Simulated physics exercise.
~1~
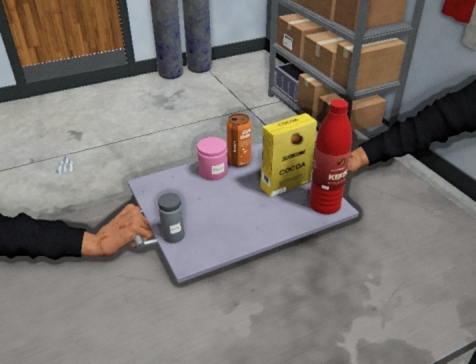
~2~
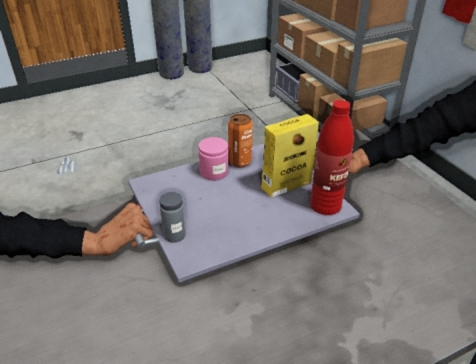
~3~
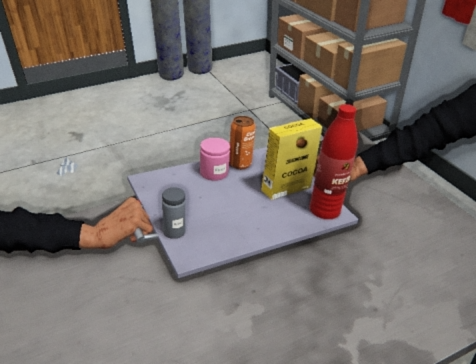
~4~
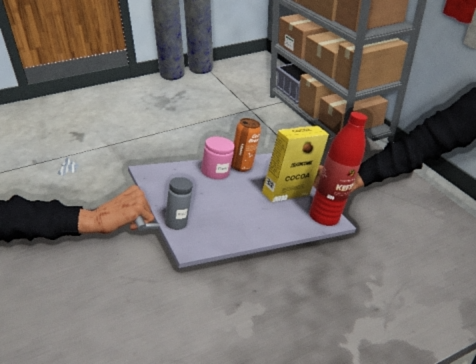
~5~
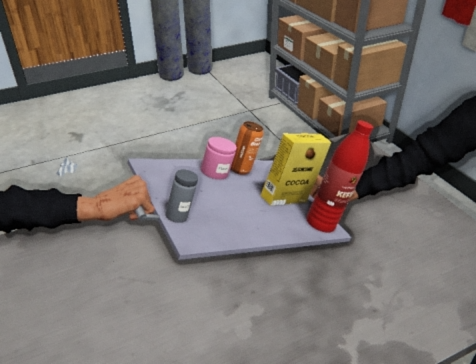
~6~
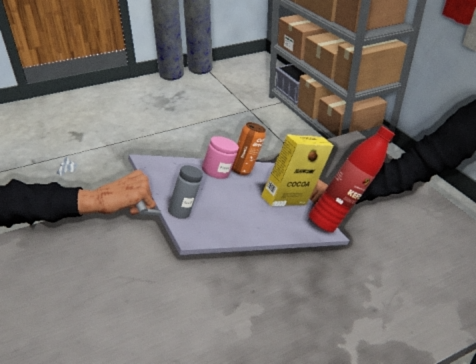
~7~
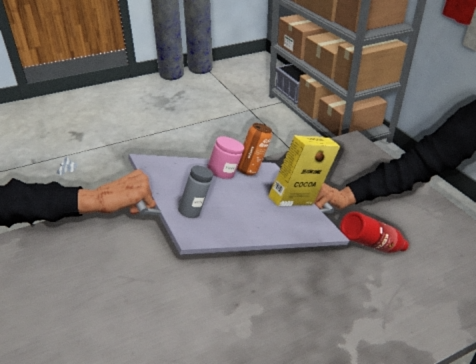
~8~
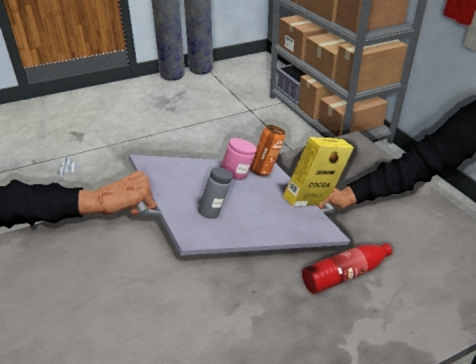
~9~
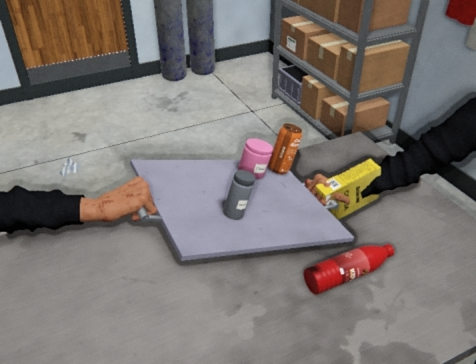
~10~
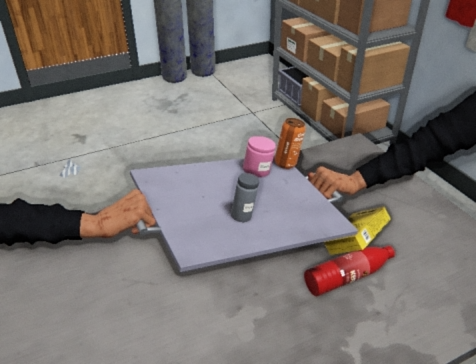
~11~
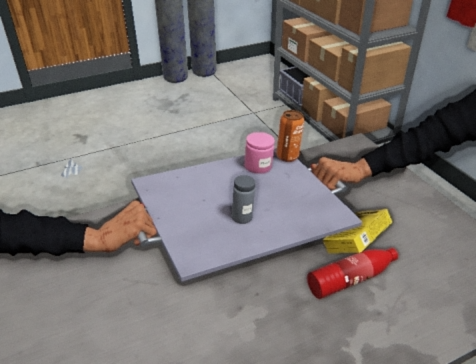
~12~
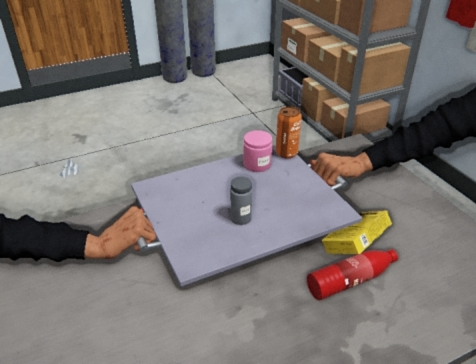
In a room with a concrete floor and shelves of boxes, two hands tilt a rimless tray down to the right; the red bottle topples off, then the yellow packet follows, while the shaker, can and jar slide right and stay on as the tray levels.
